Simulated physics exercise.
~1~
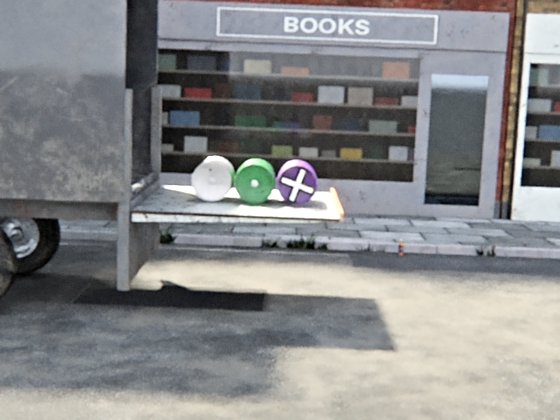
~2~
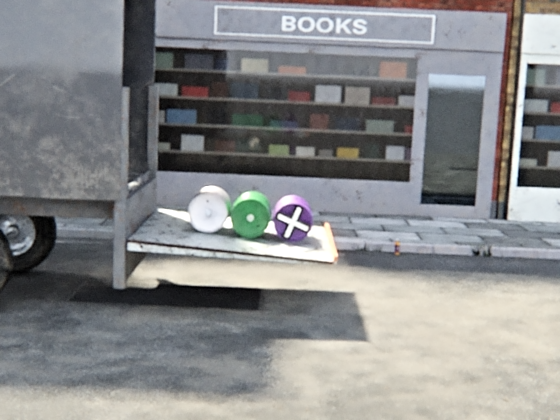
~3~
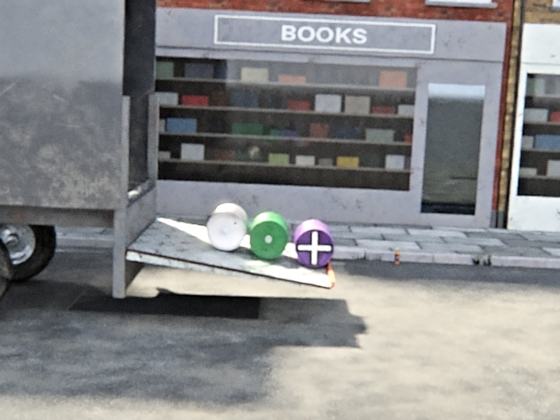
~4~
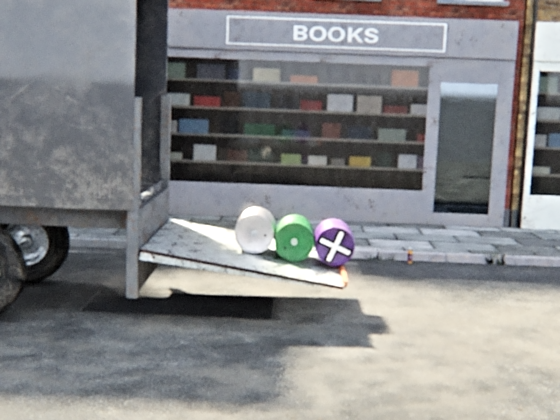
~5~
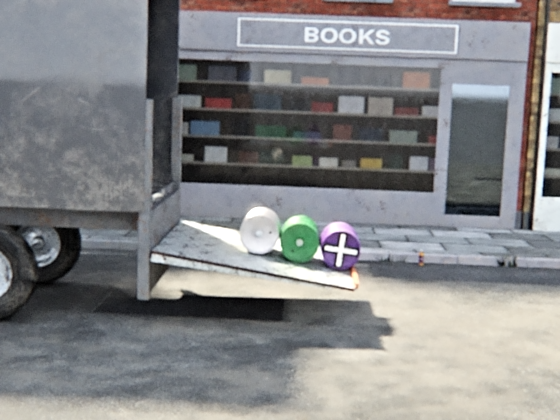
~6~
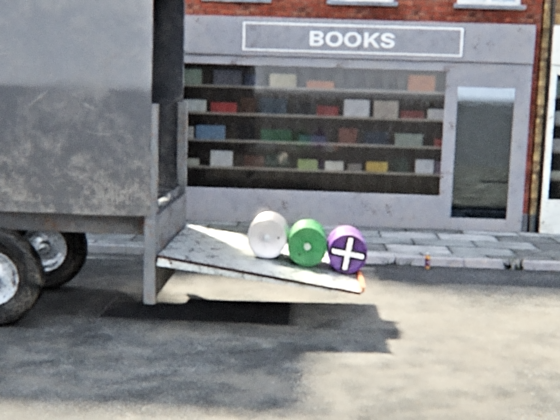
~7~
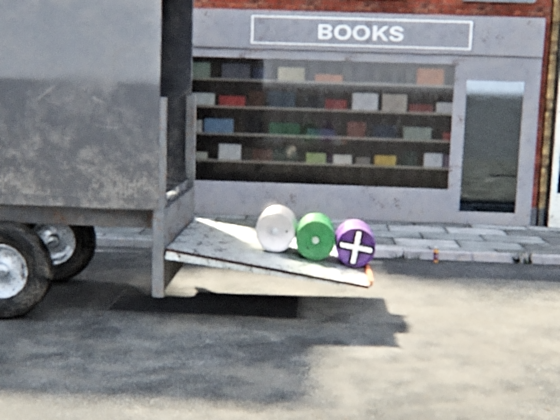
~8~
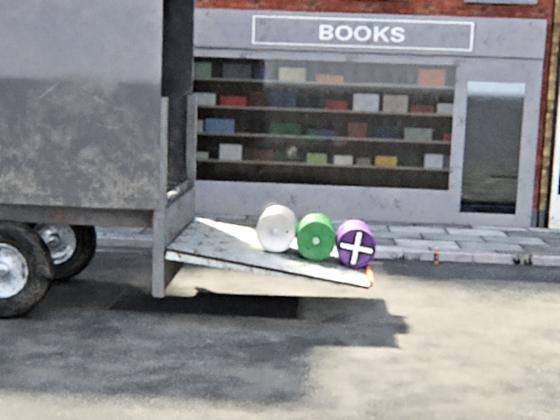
On a street outside a bookshop, a lorry's tail platform sinks and tilts down to the right, and three kegs, one white, one green and one purple with a white cross, roll a short way right, rock back slightly and settle together, all still on the platform.
